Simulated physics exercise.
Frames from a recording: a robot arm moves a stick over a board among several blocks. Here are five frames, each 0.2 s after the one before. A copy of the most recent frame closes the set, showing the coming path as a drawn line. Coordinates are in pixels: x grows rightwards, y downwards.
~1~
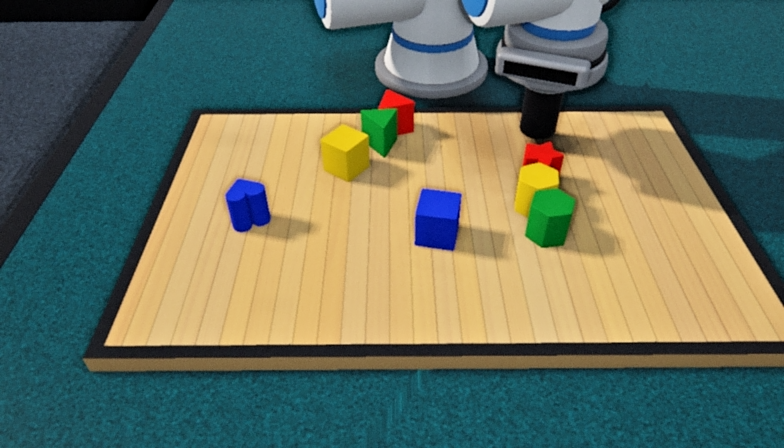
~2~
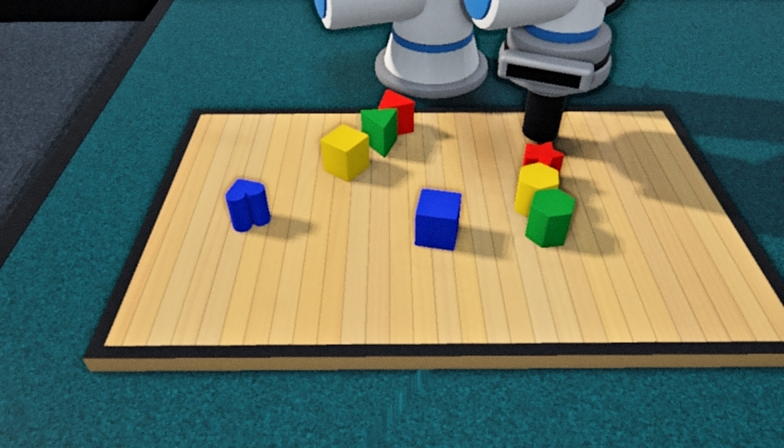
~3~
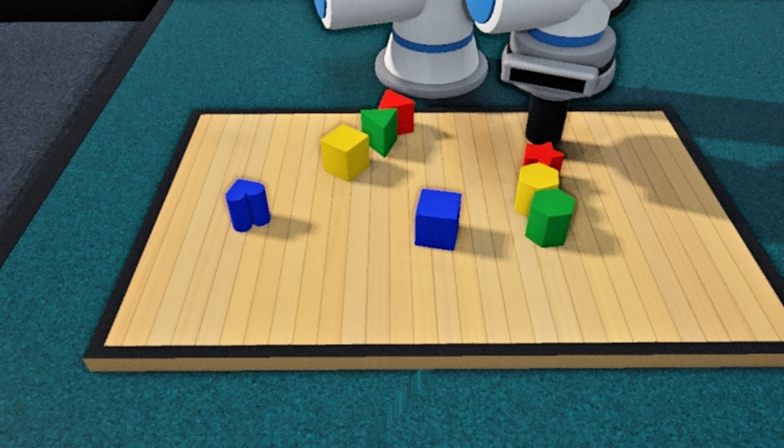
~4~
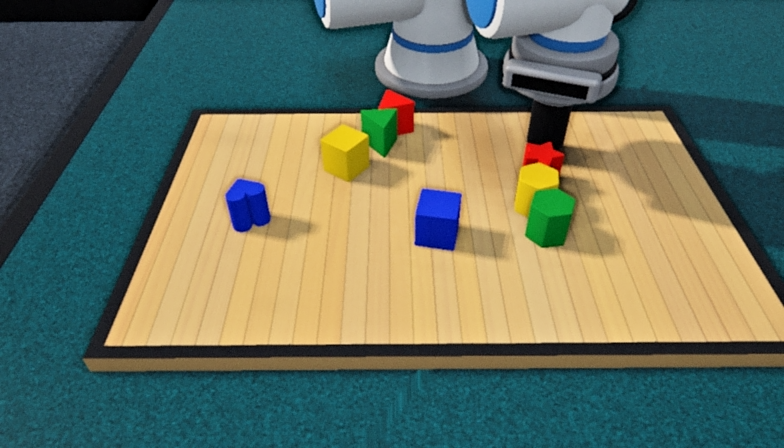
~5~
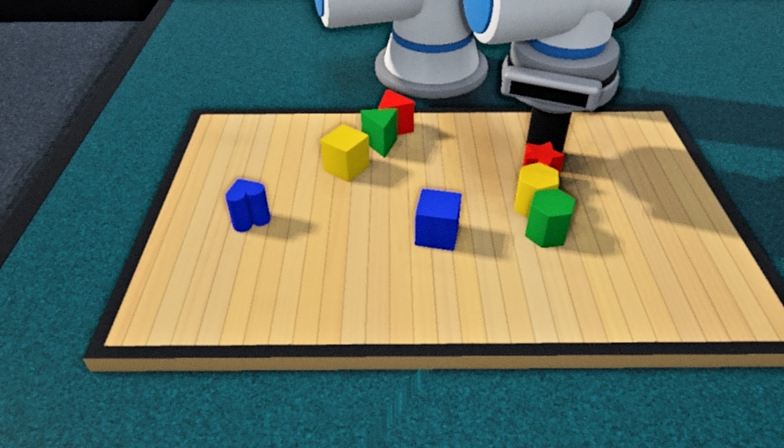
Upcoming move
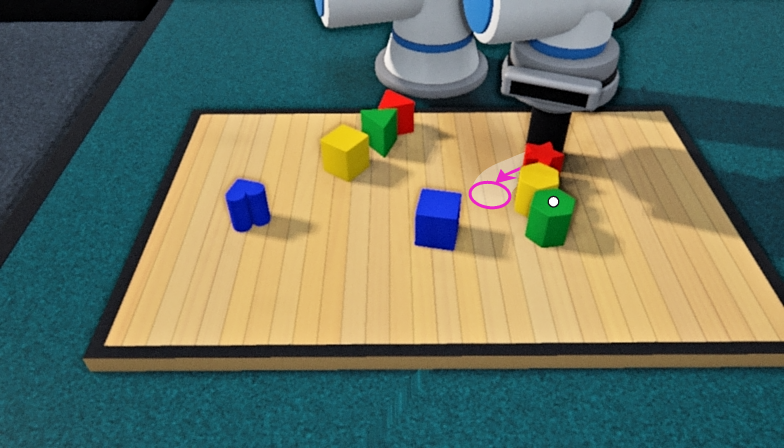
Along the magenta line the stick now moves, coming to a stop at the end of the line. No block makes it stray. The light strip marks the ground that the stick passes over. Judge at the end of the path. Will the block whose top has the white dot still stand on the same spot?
Answer: No.
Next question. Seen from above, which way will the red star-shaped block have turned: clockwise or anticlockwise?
Verdict: Counterclockwise.
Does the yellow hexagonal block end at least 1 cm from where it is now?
Short answer: Yes.
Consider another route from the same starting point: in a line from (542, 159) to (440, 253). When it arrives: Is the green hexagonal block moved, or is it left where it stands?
By the time the path is finished, it has moved at least a centimetre.
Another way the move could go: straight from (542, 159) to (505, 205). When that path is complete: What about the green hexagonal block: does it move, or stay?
Displaced, by a centimetre or more.
Path on the board, from (542, 159) over (521, 168) and (500, 179) to (490, 195); the dot is on the green hexagonal block.
What follows on the original path. Halfway along, stick at (511, 164); yellow hexagonal block at (541, 181); red star-shaped block at (540, 158), turned 30° anticlockwise; green hexagonal block at (555, 206).
At the end, stick at (491, 185); blue square in place; yellow hexagonal block at (547, 184); red star-shaped block at (534, 159), turned 75° anticlockwise; green hexagonal block at (559, 210).
